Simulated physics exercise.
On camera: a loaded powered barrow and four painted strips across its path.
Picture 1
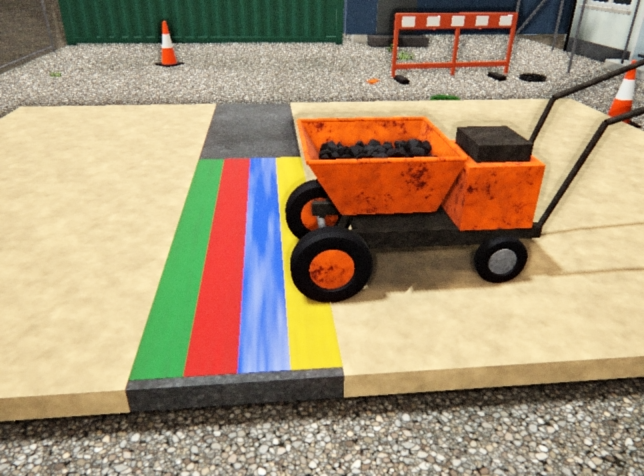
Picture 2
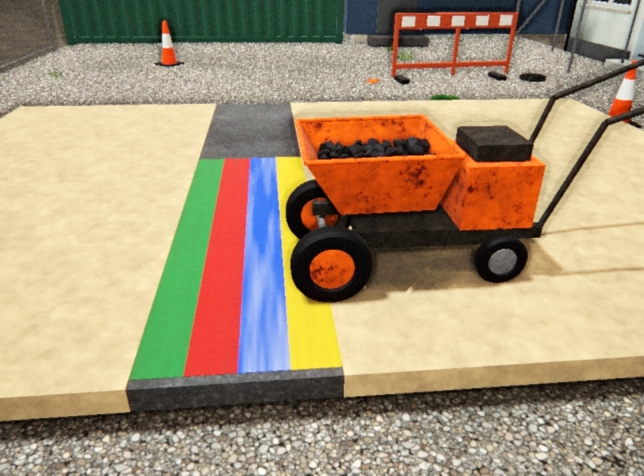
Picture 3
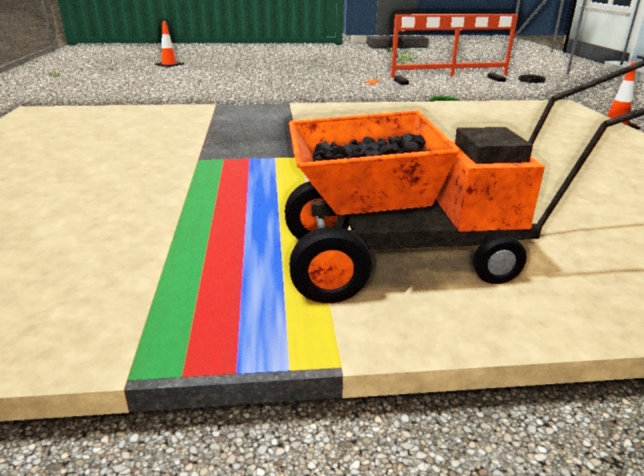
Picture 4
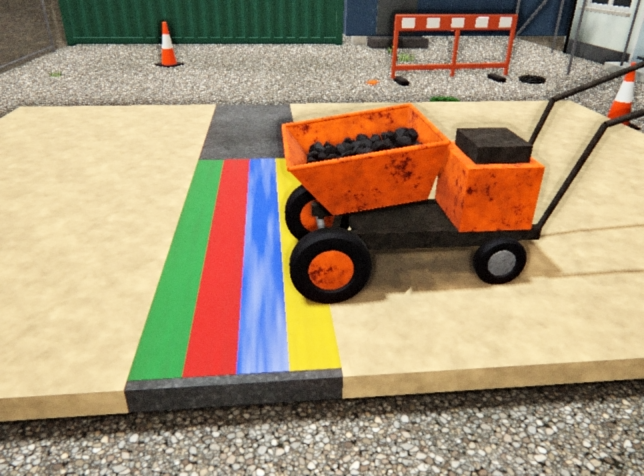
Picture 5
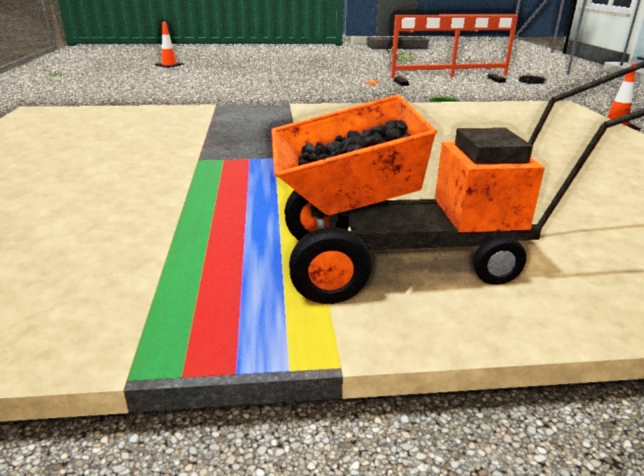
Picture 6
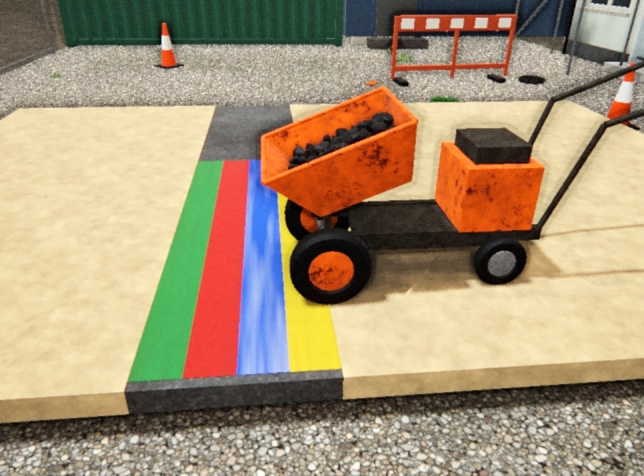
In a gravel yard with traffic cones and a barrier, an orange powered barrow loaded with dark lumps stands on pale boards, its front wheels by the yellow one of four painted strips. Its skip starts level, tilts slightly forward to the left, then leans more steeply, the lumps still inside.
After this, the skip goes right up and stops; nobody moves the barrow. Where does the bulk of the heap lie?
The green strip carries the most.
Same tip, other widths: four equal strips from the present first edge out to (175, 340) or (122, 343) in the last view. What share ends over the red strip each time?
About 10 and 40 per cent.
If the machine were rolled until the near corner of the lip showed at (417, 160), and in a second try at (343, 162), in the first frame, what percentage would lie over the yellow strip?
In turn 40 and 0 in a hundred.
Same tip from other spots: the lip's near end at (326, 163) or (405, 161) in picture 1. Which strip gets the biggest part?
The first try: Red. The second: The blue one.
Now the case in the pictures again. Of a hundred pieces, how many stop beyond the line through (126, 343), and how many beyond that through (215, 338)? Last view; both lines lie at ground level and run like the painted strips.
In turn 20 and 90 in a hundred.
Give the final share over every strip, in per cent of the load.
Yellow strip: 0 %, blue strip: 0 %, red strip: 30 %, green strip: 45 %.
Just after the last frame, skip tipped steeply; every one in the skip.
A moment on, skip tipped right over; the larger part in the skip; about a tenth over the red strip; about a tenth over the green strip; just a few off the paint.
Further on, skip tipped right over; about a tenth in the skip; roughly a quarter over the red strip; roughly a third over the green strip; roughly a quarter off the paint.
When it is over, skip tipped right over; just a few in the skip; not one over the yellow strip; just a few over the blue strip; roughly a quarter over the red strip; roughly half over the green strip; roughly a quarter off the paint.
